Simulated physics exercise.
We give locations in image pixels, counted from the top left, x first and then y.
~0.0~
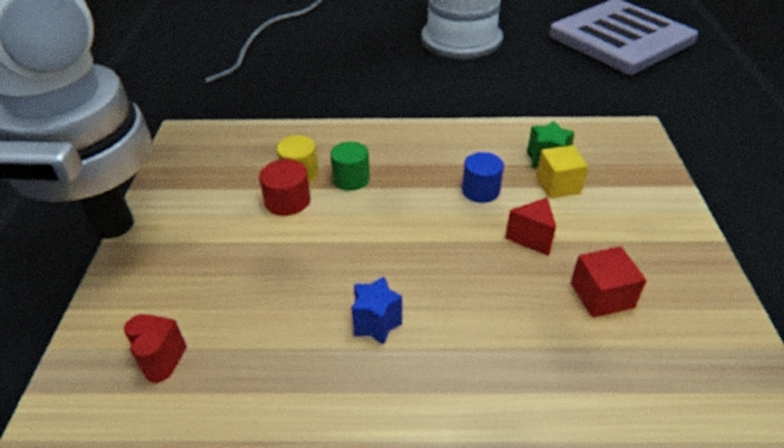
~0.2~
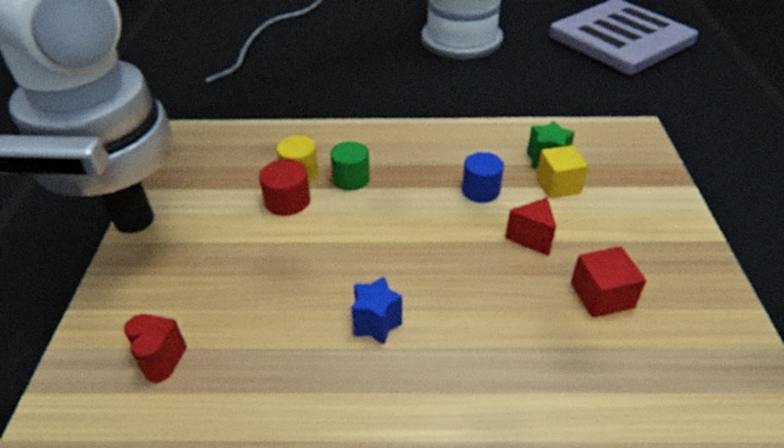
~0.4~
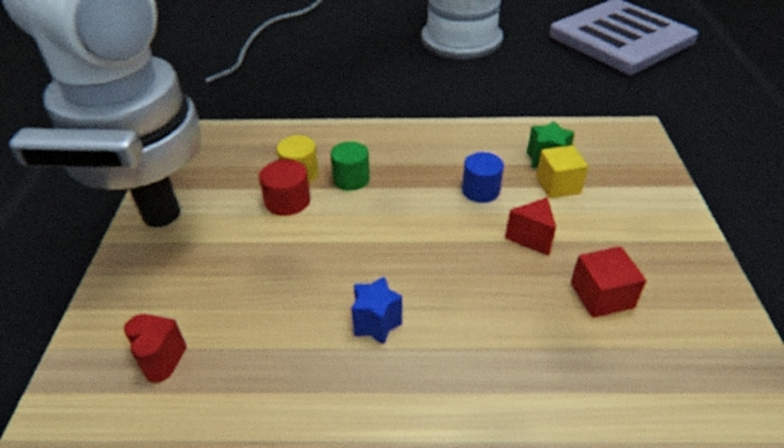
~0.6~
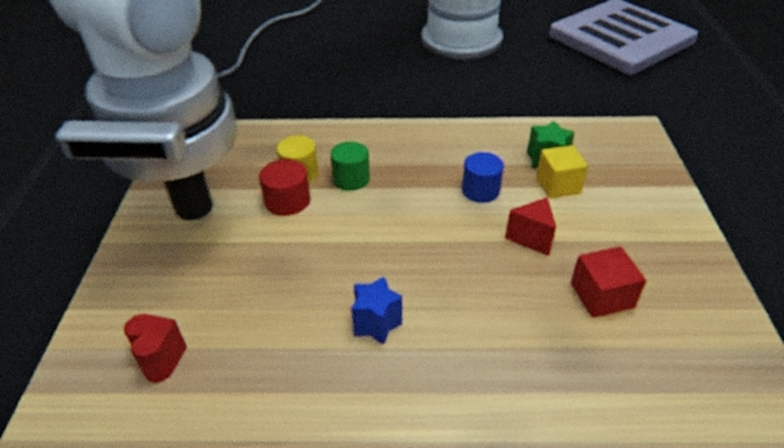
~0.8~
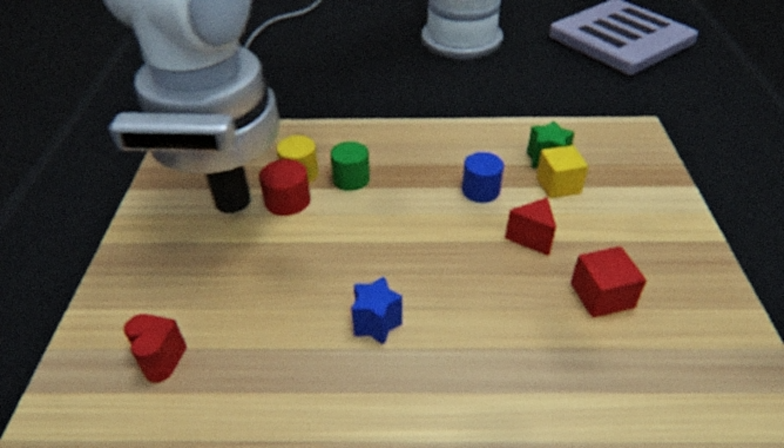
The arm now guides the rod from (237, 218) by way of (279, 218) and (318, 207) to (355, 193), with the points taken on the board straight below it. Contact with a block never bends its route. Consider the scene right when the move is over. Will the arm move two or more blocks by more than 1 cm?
In short: Yes.
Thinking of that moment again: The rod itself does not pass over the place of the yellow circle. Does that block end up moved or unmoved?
It shifts position.
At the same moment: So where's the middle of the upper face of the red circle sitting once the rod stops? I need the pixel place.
It should be at about (343, 142).
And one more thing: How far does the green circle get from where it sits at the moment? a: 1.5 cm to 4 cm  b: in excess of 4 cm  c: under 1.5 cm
My pick is b.
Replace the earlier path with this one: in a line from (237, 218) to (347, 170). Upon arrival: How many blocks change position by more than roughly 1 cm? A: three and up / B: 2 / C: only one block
Choice A: Three and up.
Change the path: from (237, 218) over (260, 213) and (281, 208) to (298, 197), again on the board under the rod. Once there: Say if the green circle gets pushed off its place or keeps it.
It moves.
The first path, step by step. One third of the way, rod at (276, 202); red circle at (303, 168); yellow circle at (300, 142).
Two thirds of the way, rod at (316, 190); red circle at (329, 154); yellow circle at (303, 135); green circle at (366, 141).
At the end, rod at (353, 177); red circle at (343, 142); yellow circle at (303, 134); green circle at (379, 129).
